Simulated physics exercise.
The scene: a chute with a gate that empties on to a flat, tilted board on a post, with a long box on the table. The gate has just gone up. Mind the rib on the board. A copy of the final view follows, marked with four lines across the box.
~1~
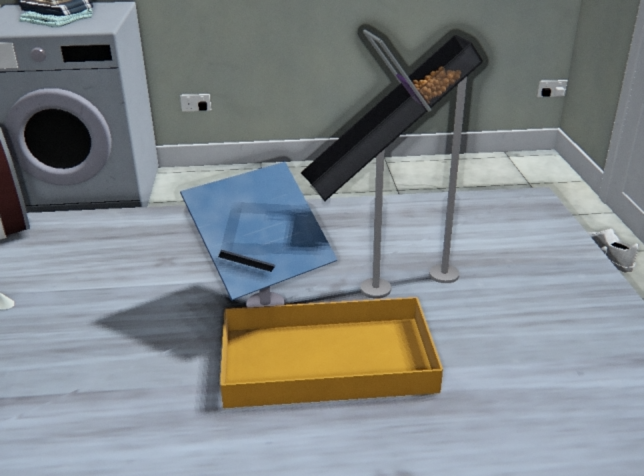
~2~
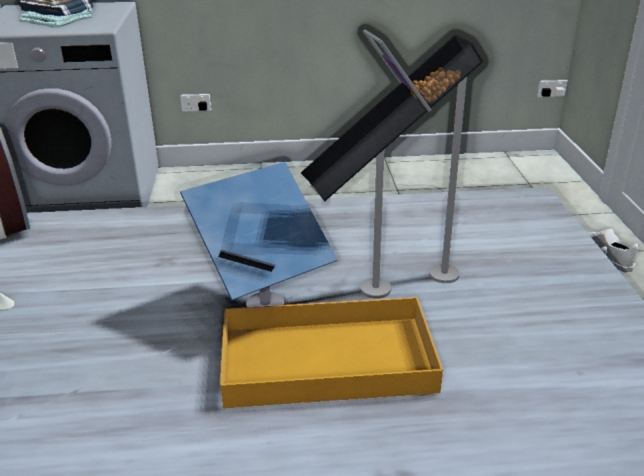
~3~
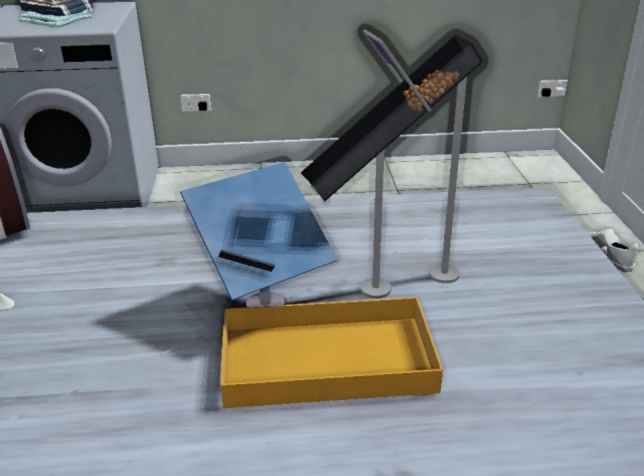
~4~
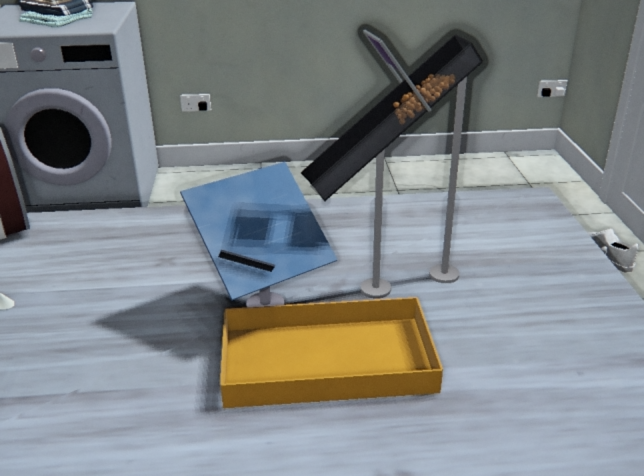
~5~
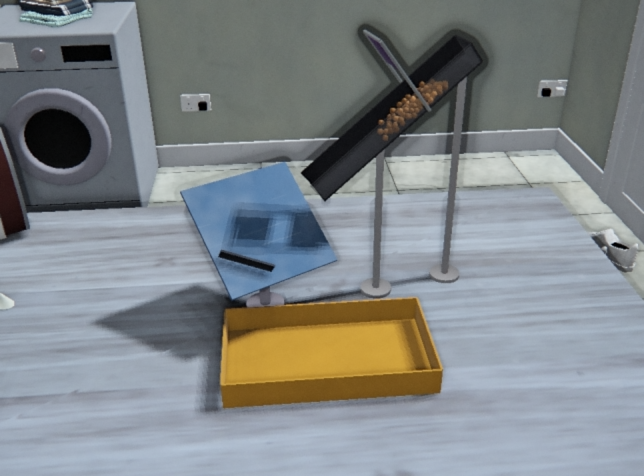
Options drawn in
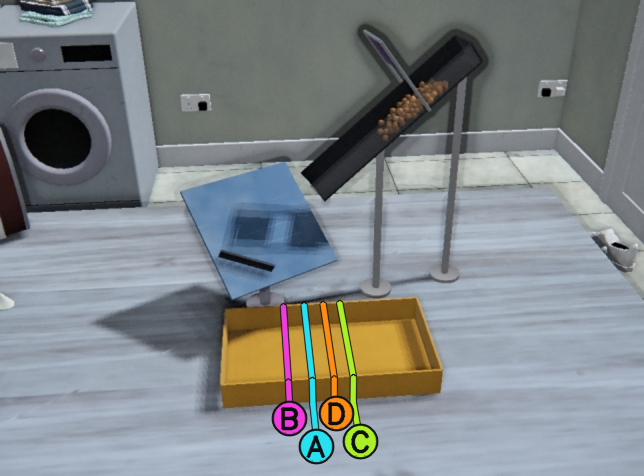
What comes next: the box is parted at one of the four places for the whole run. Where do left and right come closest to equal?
Choose A.
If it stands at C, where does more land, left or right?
The left side.
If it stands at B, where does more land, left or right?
Right.
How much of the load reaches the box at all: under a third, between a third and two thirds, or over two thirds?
Over two thirds.
On the marked copy, line A crosses the front rim at (312, 379); line B crosses the front rim at (288, 380); line C crosses the front rim at (353, 376); line D crosses the front rim at (334, 377).
With A, of what is caught, about two thirds on the left of the divider, about a third on the right.
With B, of what is caught, a small part on the left of the divider, most on the right.
With C, of what is caught, all on the left of the divider, none on the right.
With D, of what is caught, nearly all on the left of the divider, a stray few on the right.
